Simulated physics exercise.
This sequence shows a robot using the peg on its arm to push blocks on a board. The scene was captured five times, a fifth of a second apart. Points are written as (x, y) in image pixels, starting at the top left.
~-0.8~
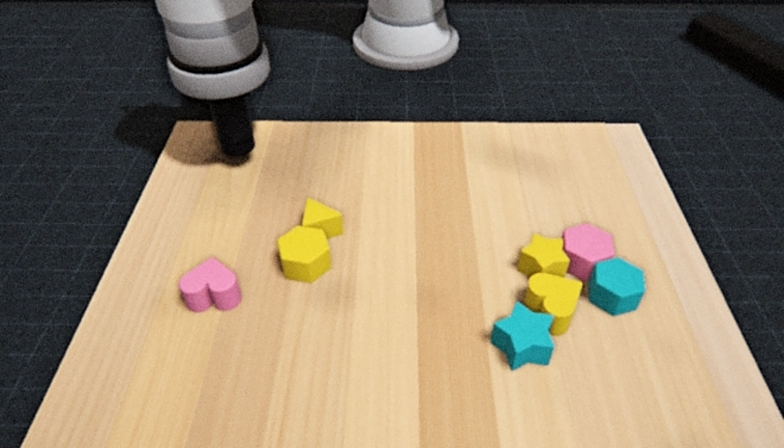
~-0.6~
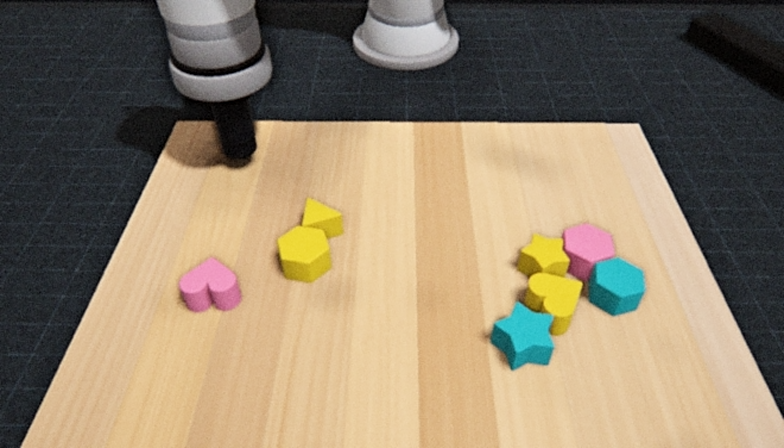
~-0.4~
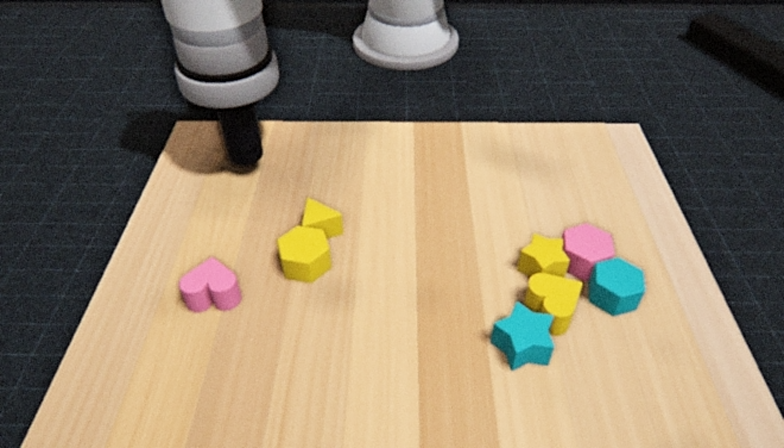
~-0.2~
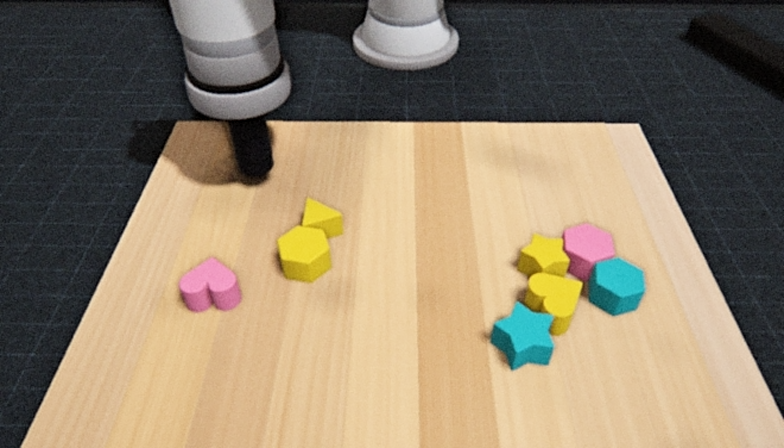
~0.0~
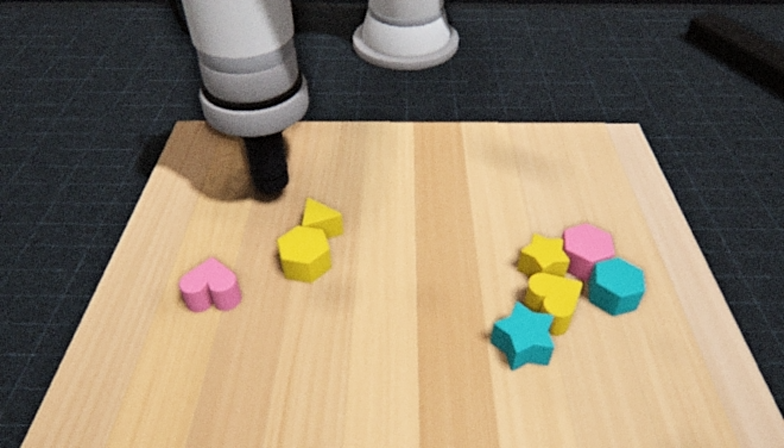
In this clip, a robot arm with a dark peg moves slowly at first, then a little faster, down and to the right over a wooden board, nearing a yellow triangle and hexagon, while all the colored blocks stay still.
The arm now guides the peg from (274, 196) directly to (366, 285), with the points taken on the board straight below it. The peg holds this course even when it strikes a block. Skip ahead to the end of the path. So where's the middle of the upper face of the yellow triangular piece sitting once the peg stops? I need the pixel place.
For the centre of its top, I'd go with (377, 234).
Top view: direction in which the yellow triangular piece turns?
The answer is counter-clockwise.
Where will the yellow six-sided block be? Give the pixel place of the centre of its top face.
I expect it at (302, 266).
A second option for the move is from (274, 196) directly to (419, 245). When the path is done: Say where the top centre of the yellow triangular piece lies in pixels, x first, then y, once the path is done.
When the path ends, it will be at (343, 226).
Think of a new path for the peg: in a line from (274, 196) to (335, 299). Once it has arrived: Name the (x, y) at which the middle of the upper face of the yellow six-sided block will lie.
Somewhere near (319, 317).
On the path given first. One third of the way, peg (299, 211); yellow triangular piece (326, 214), turned 25° clockwise.
Two thirds of the way, peg (330, 240); yellow six-sided block (303, 262), turned 20° clockwise; yellow triangular piece (364, 231).
At the end, peg (365, 272); yellow six-sided block (302, 266), turned 30° clockwise; yellow triangular piece (377, 234), turned 40° anticlockwise.
